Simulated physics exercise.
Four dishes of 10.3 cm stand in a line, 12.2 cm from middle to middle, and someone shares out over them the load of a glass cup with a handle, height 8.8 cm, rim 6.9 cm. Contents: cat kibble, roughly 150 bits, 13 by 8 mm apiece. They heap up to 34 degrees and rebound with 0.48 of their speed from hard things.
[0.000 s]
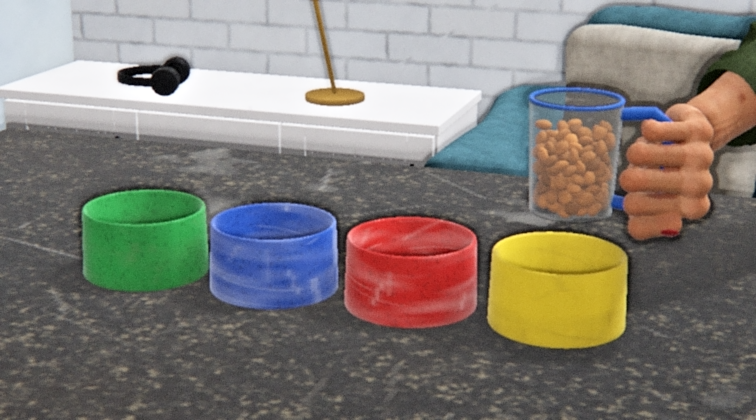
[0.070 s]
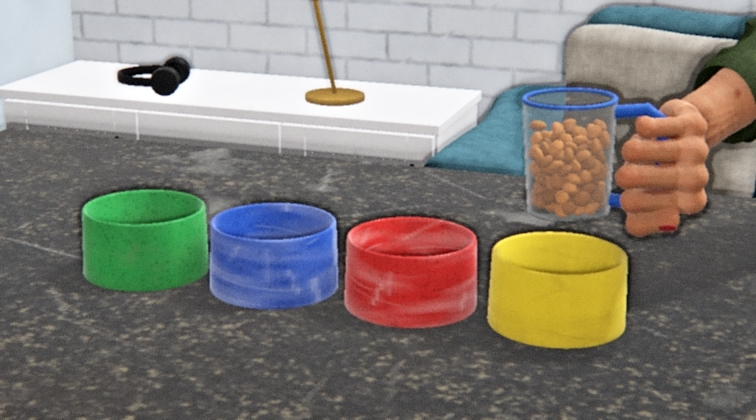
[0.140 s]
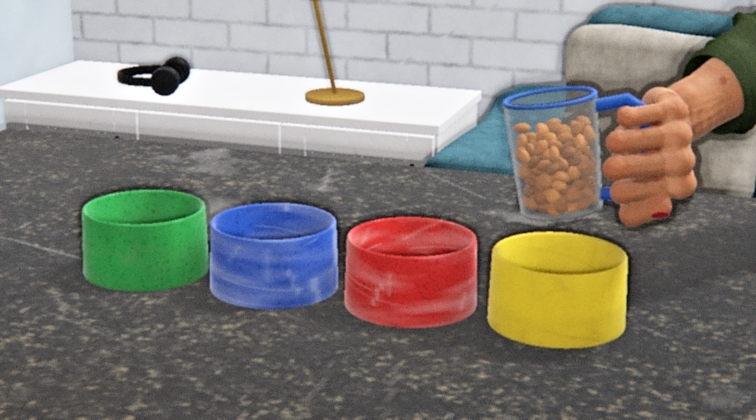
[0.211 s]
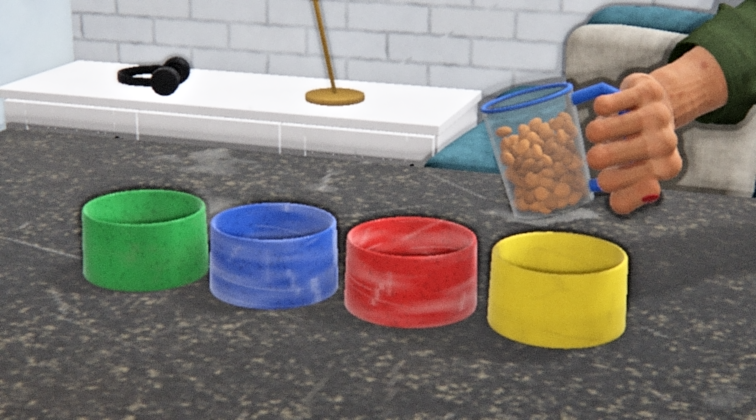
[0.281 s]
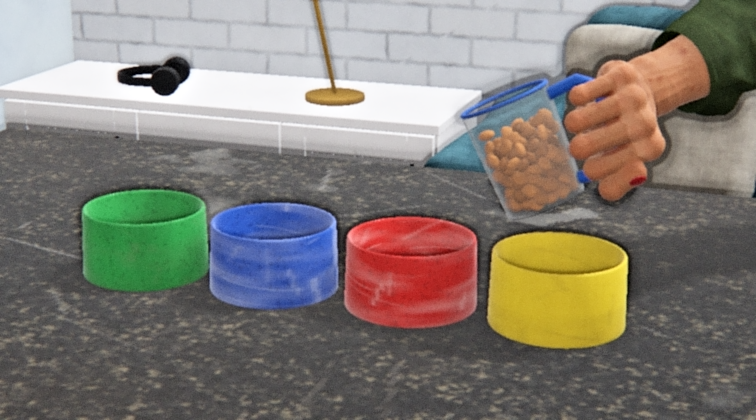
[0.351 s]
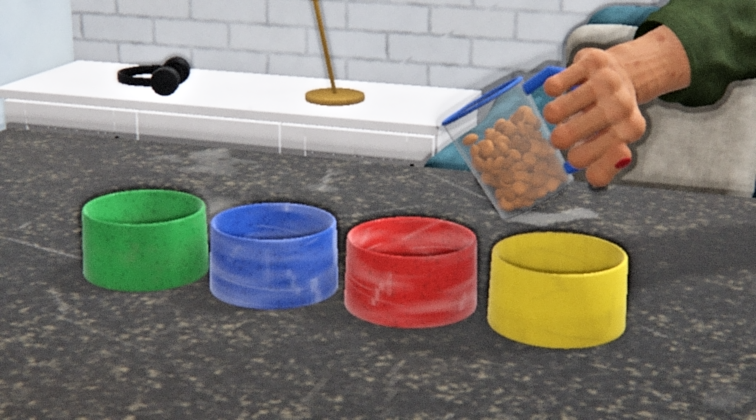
Four open round dishes, green, blue, red and yellow from left to right, stand in a slanting line on a dark, speckled grey surface, seen from slightly above by a still camera. Behind them are black headphones and a brass-coloured stand base on a white ledge, a white brick wall, and cushions at right. A hand in a green sleeve shifts a clear, blue-rimmed cup of brown pieces leftward, tilting it steadily left.
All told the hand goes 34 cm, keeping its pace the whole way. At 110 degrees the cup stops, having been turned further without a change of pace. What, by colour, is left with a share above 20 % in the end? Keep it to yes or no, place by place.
Place by place: Red no, blue yes, green yes, yellow no, counter no.
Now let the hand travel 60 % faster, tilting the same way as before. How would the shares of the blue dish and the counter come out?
Blue: 0; counter: 10.
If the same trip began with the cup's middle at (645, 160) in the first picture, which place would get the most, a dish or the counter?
Result - top receiver is blue.
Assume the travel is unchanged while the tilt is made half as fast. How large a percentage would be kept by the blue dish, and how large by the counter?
In that case I'd put blue at 0 and the counter at 0.
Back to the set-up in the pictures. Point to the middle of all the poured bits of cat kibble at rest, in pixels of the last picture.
Somewhere near (235, 269) in the last picture.
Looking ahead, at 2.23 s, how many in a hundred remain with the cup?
Estimate: Around 10 % of the load.
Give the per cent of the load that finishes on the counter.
Around 10 percent, I'd guess.
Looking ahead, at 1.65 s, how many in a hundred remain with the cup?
It comes to about 35 percent.
After 1.13 s, tilt 110 degrees; cup holds 85 %, blue 15 %.
After 1.65 s, tilt 110 degrees; cup holds 35 %, blue 50 %, green 5 %.
After 2.23 s, tilt 110 degrees; cup holds 10 %, blue 50 %, green 30 %.
At rest (3.4 s), red 0 %, blue 50 %, green 35 %, yellow 0 %, counter 10 %.
